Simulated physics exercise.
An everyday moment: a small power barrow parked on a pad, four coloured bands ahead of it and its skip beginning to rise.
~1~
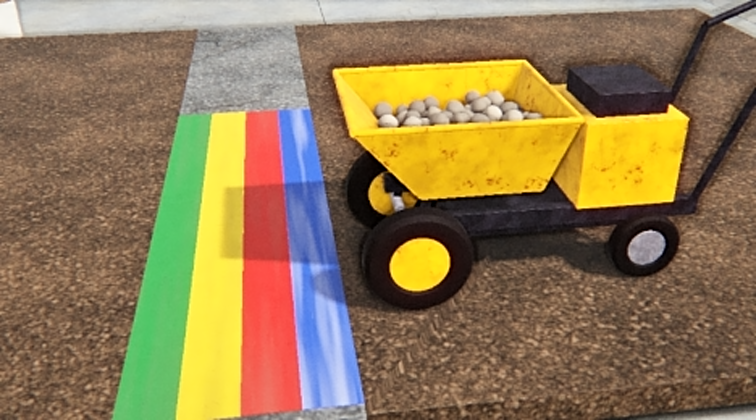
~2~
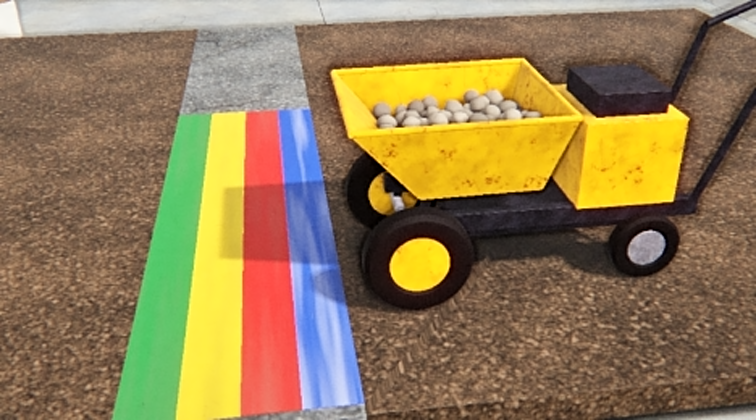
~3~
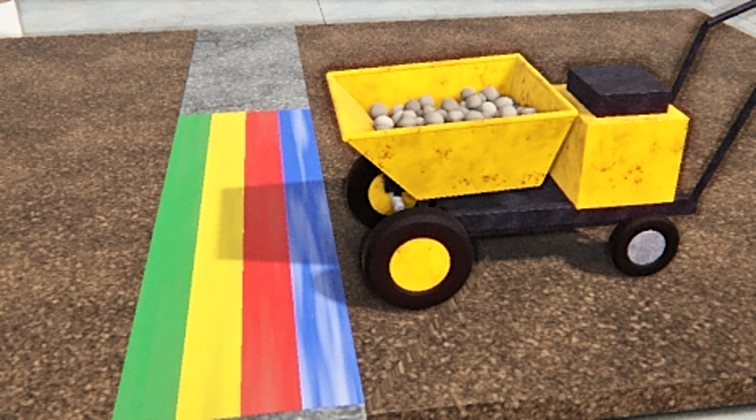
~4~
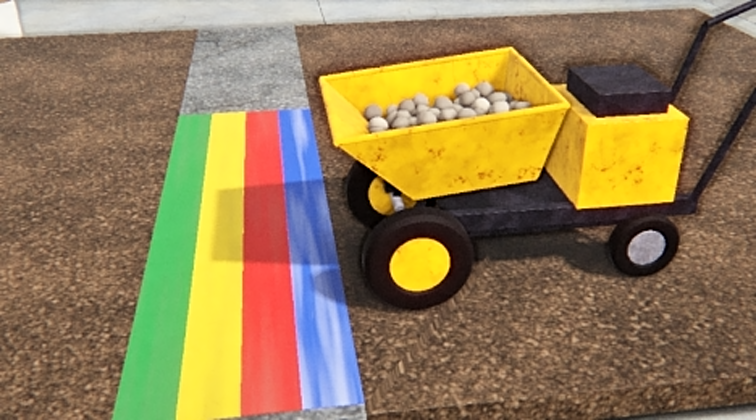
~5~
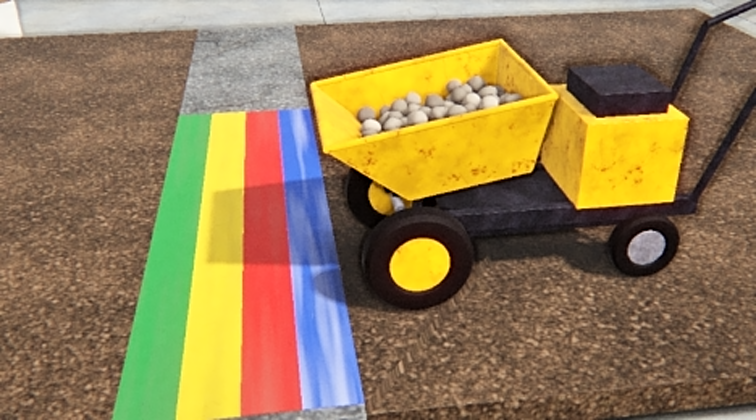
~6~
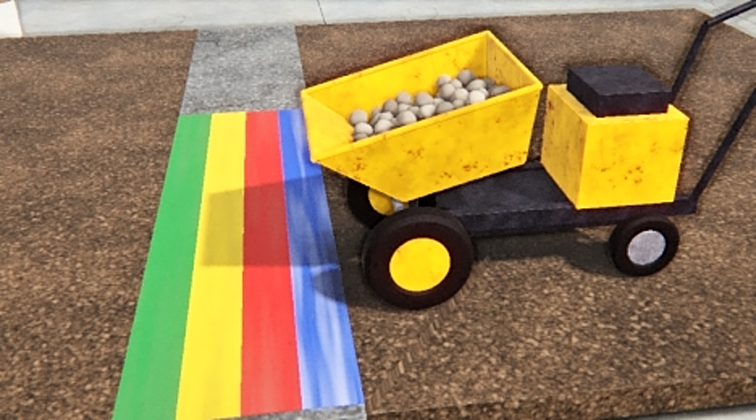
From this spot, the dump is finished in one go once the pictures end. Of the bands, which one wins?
The yellow band wins.
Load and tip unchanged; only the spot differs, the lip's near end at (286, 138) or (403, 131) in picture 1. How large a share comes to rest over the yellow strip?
The shares come out close to 10 and 20 per cent, in that order.
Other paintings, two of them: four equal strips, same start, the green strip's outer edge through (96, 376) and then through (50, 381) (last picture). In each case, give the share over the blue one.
Respectively 0 and 0 percent.
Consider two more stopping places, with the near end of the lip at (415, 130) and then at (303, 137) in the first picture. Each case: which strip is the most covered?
One by one: The strip in red and green.
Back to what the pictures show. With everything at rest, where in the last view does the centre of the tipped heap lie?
Around (204, 272).
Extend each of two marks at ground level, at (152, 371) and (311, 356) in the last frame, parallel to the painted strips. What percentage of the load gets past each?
20 % and 70 %.
Just after the last frame, skip tipped steeply; every one in the skip.
A moment on, skip tipped right over; roughly two thirds in the skip; about a tenth over the red strip; roughly a quarter over the yellow strip; just a few over the green strip.
Further on, skip tipped right over; roughly a third in the skip; about a tenth over the red strip; roughly a quarter over the yellow strip; roughly a quarter over the green strip; about a tenth off the paint.
When it is over, skip tipped right over; roughly a third in the skip; not one over the blue strip; about a tenth over the red strip; roughly a quarter over the yellow strip; roughly a quarter over the green strip; about a tenth off the paint.
